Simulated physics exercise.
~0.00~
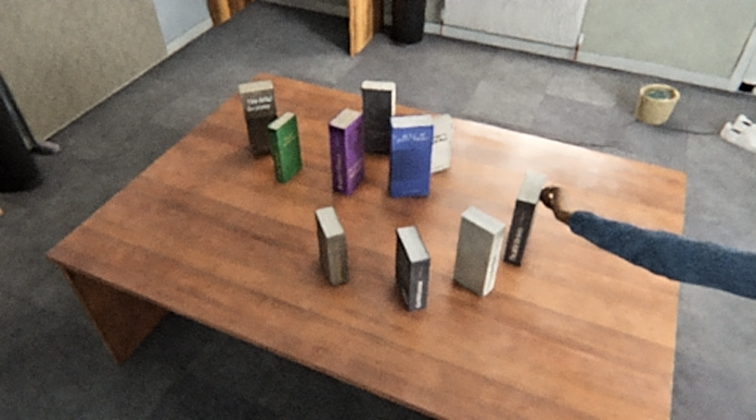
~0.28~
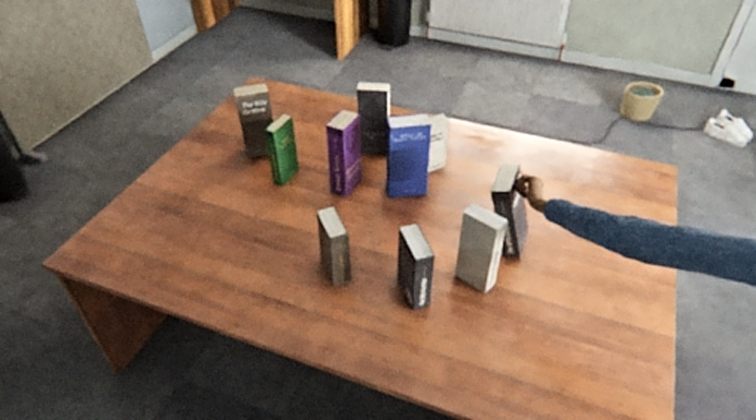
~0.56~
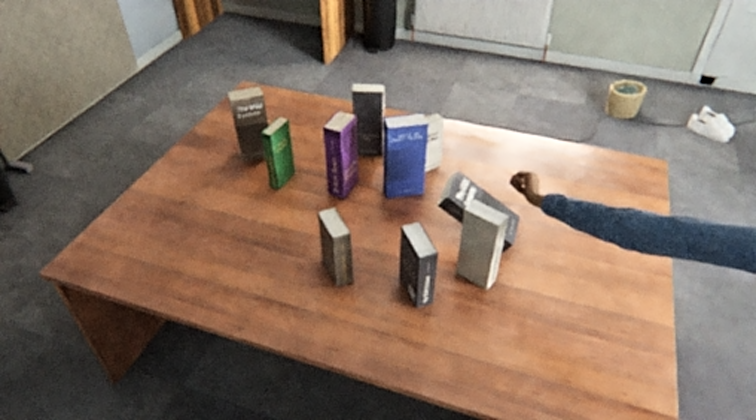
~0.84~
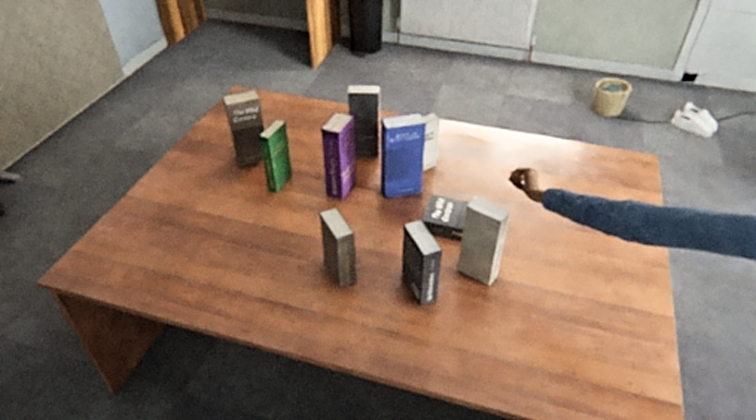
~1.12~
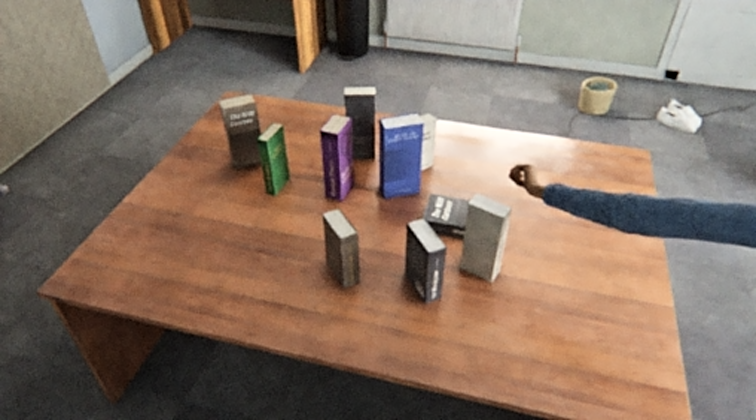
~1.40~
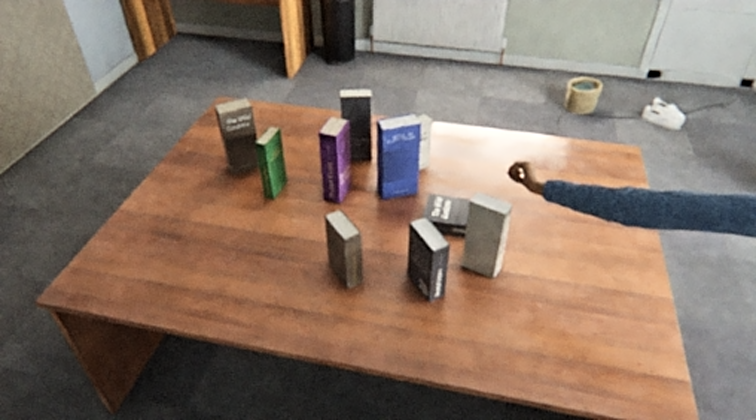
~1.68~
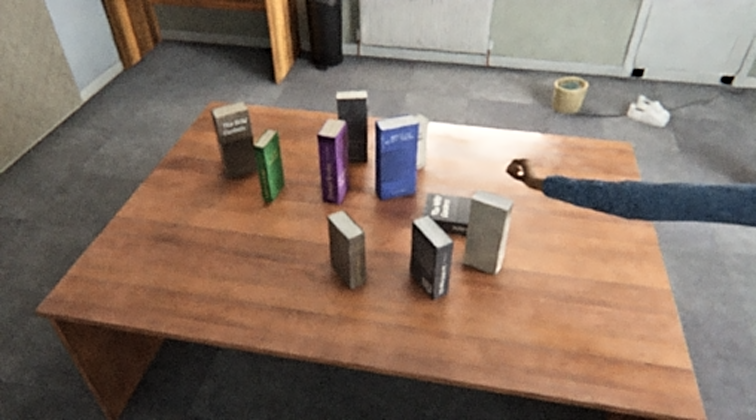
A hand tips one dark book over to the left, and the other books stay standing.
